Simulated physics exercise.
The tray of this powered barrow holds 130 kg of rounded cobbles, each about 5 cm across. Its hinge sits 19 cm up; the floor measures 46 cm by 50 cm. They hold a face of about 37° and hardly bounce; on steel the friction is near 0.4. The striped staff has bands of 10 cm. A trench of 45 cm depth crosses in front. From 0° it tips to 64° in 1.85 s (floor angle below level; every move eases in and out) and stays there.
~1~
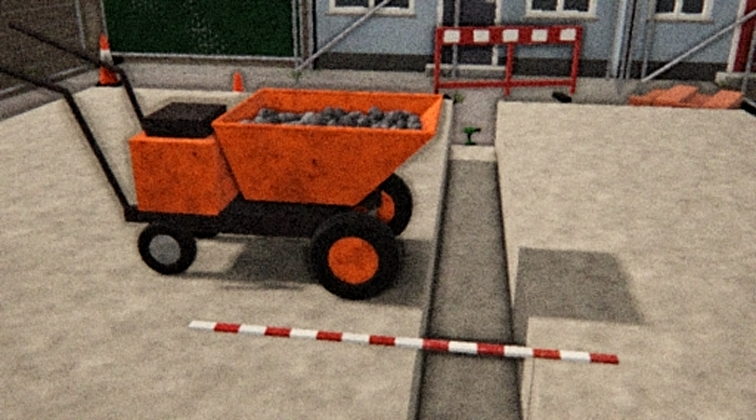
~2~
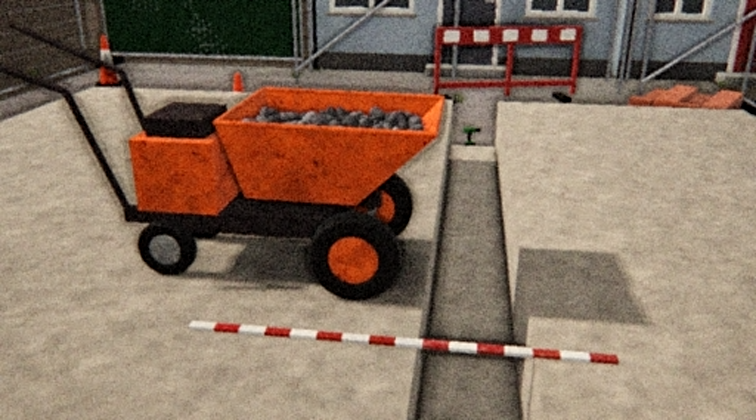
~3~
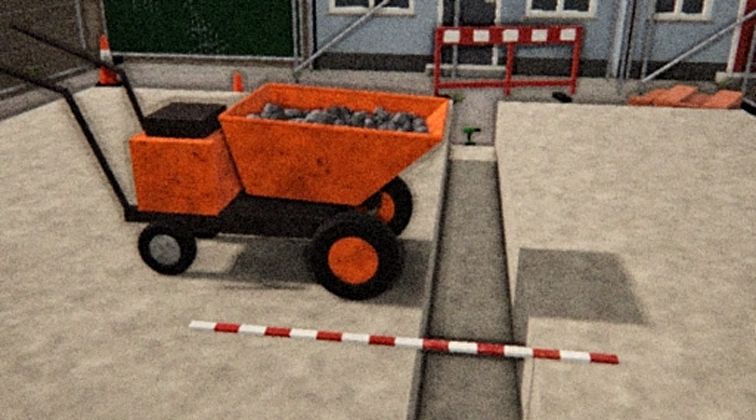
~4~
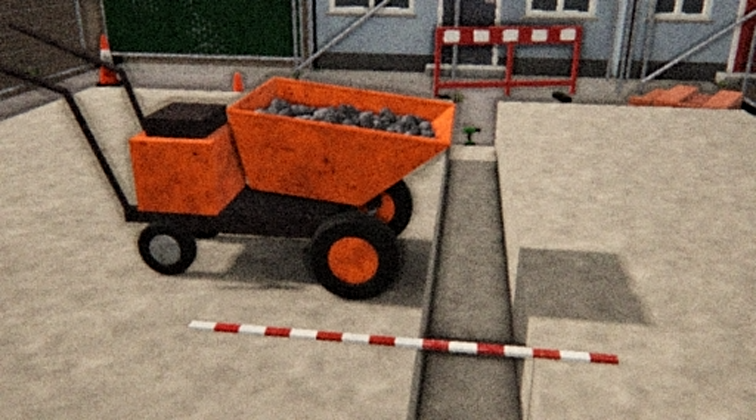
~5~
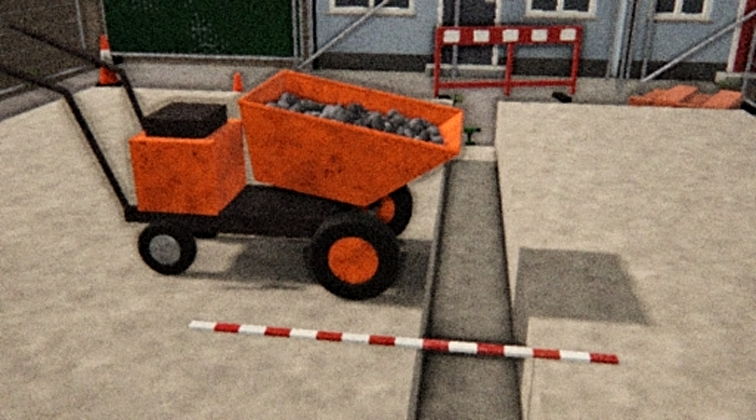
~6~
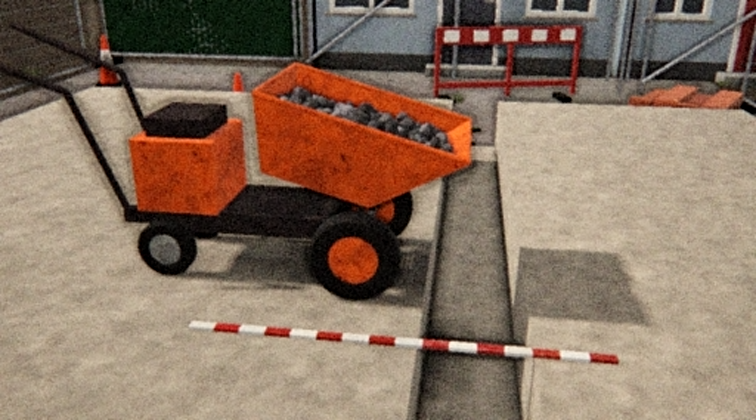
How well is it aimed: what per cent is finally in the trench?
Some 51 per cent of it.
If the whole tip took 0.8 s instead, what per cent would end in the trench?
Then about 40 per cent.
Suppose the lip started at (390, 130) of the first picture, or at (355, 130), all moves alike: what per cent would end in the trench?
First some 90, then 100 per cent.
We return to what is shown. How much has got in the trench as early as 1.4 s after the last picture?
Some 5 per cent.
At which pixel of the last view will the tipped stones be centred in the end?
Around (513, 331).
Then, 0.8 s after the last picture the floor is at 54°, 100 % in the tray; the foremost stones are at (506, 221).
Then, 1.4 s after the last picture the floor is at 64°, 62 % in the tray, 7 % in the trench, 31 % past the trench; the foremost stones are at (612, 280).
Then, 1.7 s after the last picture the floor is at 64°, 33 % in the tray, 18 % in the trench, 50 % past the trench; the foremost stones are at (674, 283).
Then, 3.7 s after the last picture the floor is at 64°, 0 % in the tray, 51 % in the trench, 49 % past the trench; the foremost stones are at (707, 273).
